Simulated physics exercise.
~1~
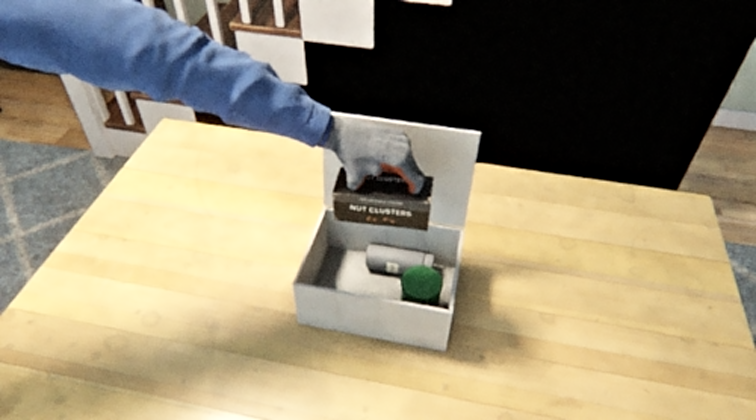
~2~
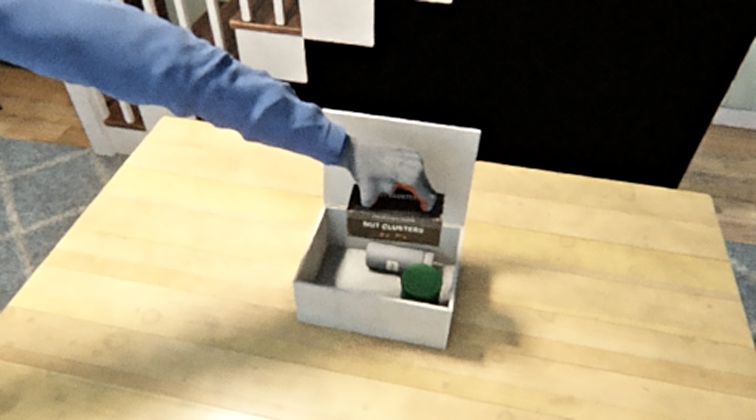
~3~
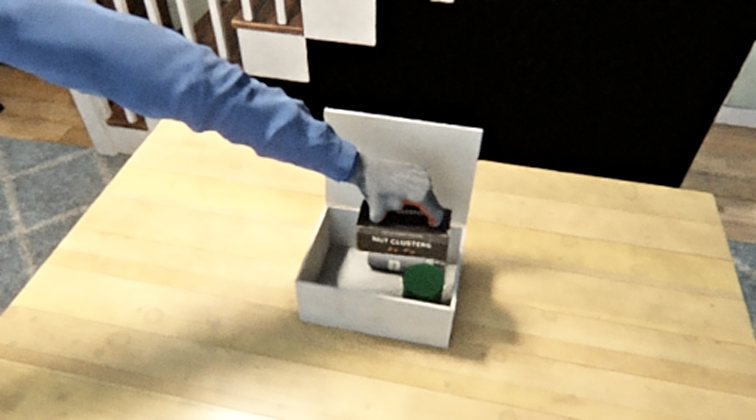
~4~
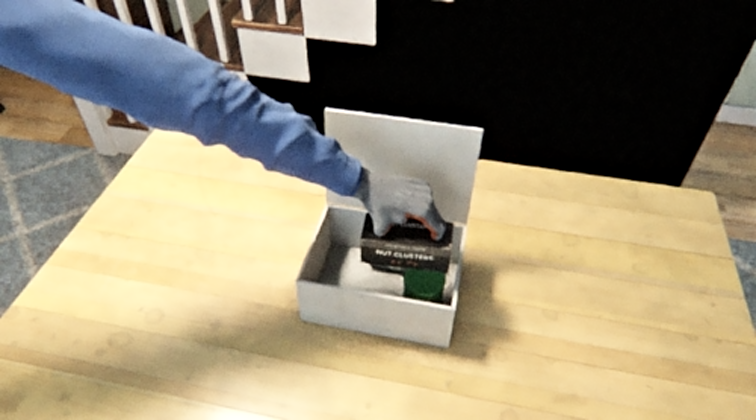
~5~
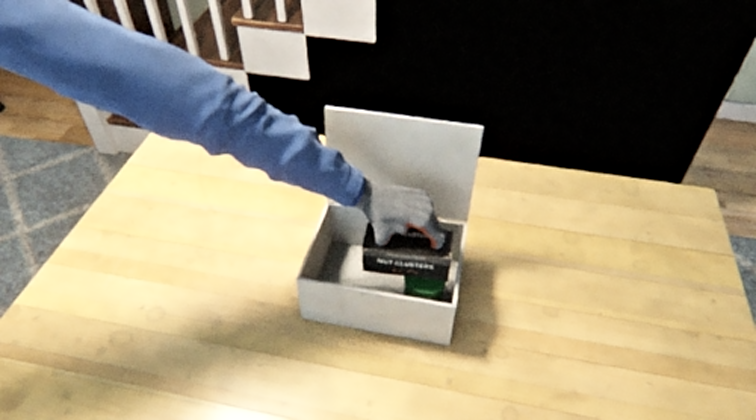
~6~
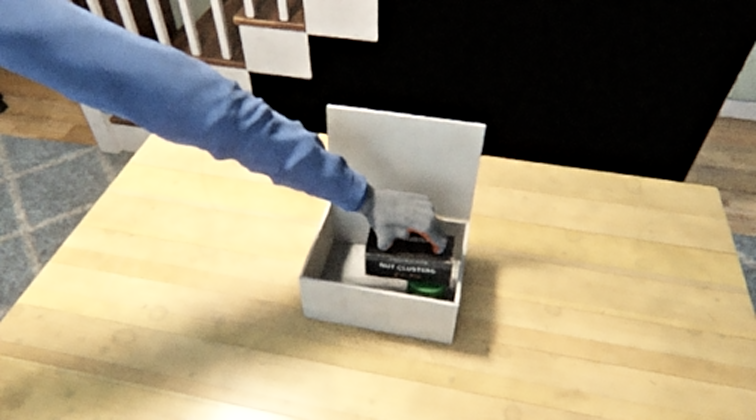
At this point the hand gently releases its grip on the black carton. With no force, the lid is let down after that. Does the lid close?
Yep, the box doesn't get its lid on.
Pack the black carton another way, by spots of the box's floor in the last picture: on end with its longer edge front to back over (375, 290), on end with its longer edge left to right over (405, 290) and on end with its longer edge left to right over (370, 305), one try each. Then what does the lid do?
Results in order: Lid up, lid down, lid up.
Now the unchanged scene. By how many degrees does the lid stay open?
Lid angle from rim - close to 35°.
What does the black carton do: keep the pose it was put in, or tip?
In the end, the black carton winds up askew.
Then, 0.90 s later than the last frame, lid starting down; black carton on its side near (361, 261).
Then, 1.40 s later than the last frame, lid 78° above the rim; black carton upside down near (345, 255).
Then, 1.70 s later than the last frame, lid 47° above the rim; black carton upside down near (345, 255).
When it is over, lid 36° above the rim; lying over in the box, black carton; the other 2 as before. End places, in pixels of the last picture, black carton near (345, 255).
